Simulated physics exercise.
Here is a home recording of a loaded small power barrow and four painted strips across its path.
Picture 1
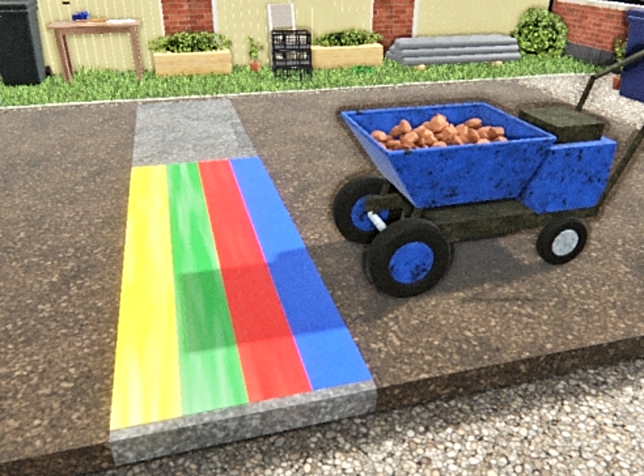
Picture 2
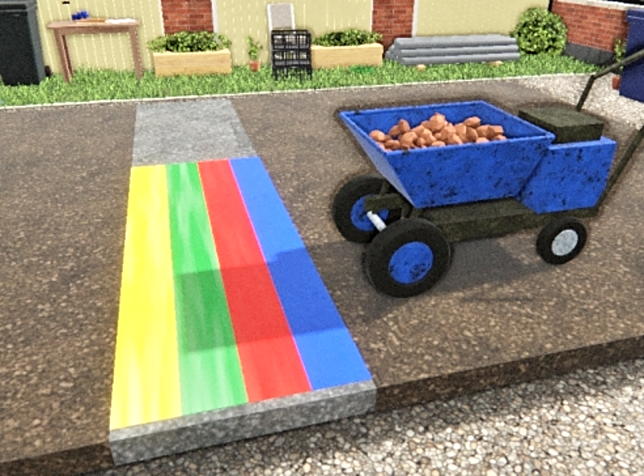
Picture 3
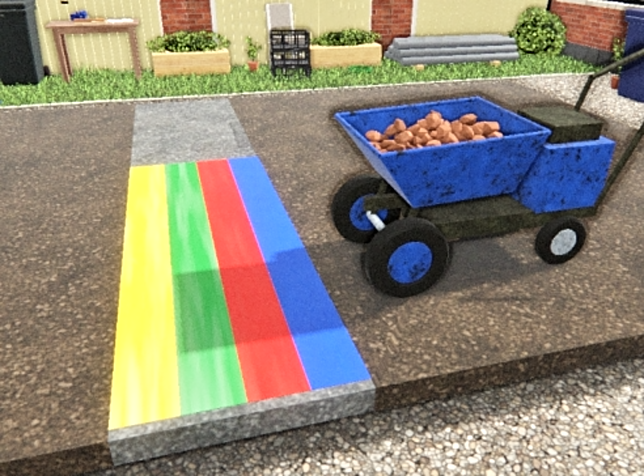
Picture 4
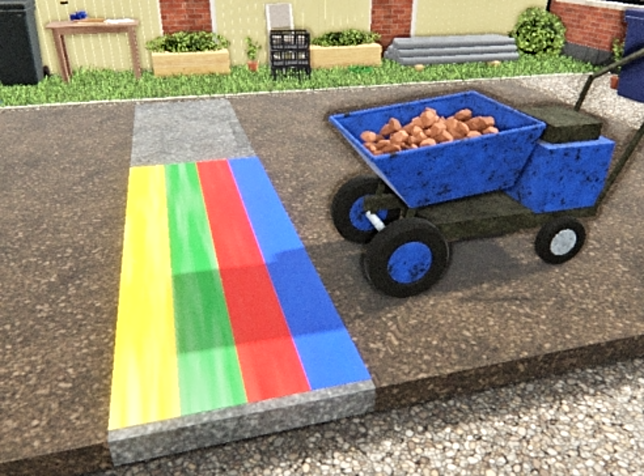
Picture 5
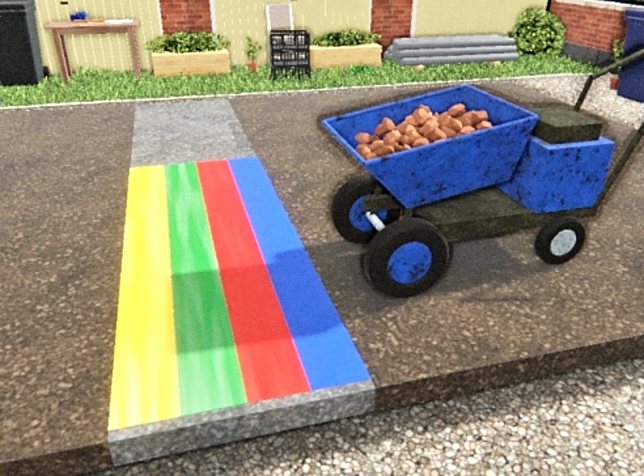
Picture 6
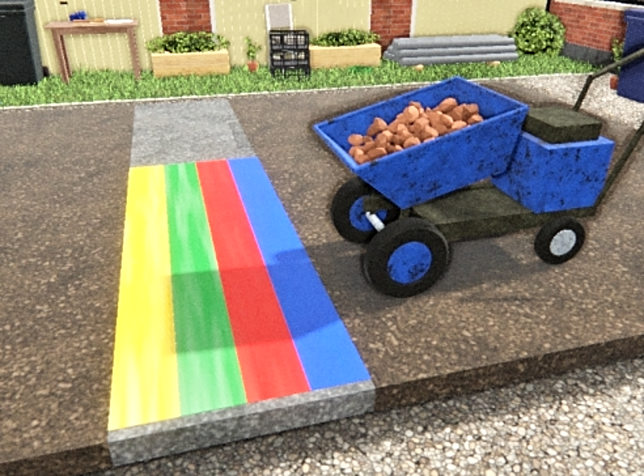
The blue skip of a small barrow loaded with rubble tilts gradually toward the painted strips.
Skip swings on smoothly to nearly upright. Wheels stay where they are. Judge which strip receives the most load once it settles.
The strip receiving the most is the red one.
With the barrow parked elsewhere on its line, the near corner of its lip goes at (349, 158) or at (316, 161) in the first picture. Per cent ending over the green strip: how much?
Try 1: 40 %. Try 2: 40 %.
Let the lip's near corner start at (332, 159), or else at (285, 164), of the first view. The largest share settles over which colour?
The strip in green the first time, the strip in yellow the second time.
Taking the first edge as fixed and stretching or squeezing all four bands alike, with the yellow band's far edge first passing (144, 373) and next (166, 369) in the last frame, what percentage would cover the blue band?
The first gives 10 %, the second 0 %.
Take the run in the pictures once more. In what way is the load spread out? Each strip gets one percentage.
Blue strip = 10 %; red strip = 40 %; green strip = 15 %; yellow strip = 10 %.
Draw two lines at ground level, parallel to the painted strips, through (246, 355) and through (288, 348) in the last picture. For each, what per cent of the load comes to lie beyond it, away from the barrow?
Near 30 % and 60 %.
Just after the last frame, skip tipped steeply; every one in the skip.
A moment on, skip tipped right over; almost all in the skip; about a tenth over the red strip; just a few over the green strip.
Further on, skip tipped right over; roughly a third in the skip; about a tenth over the blue strip; roughly a third over the red strip; about a tenth over the green strip; about a tenth over the yellow strip; just a few off the paint.
When it is over, skip tipped right over; roughly a quarter in the skip; about a tenth over the blue strip; roughly a third over the red strip; roughly a quarter over the green strip; about a tenth over the yellow strip; just a few off the paint.
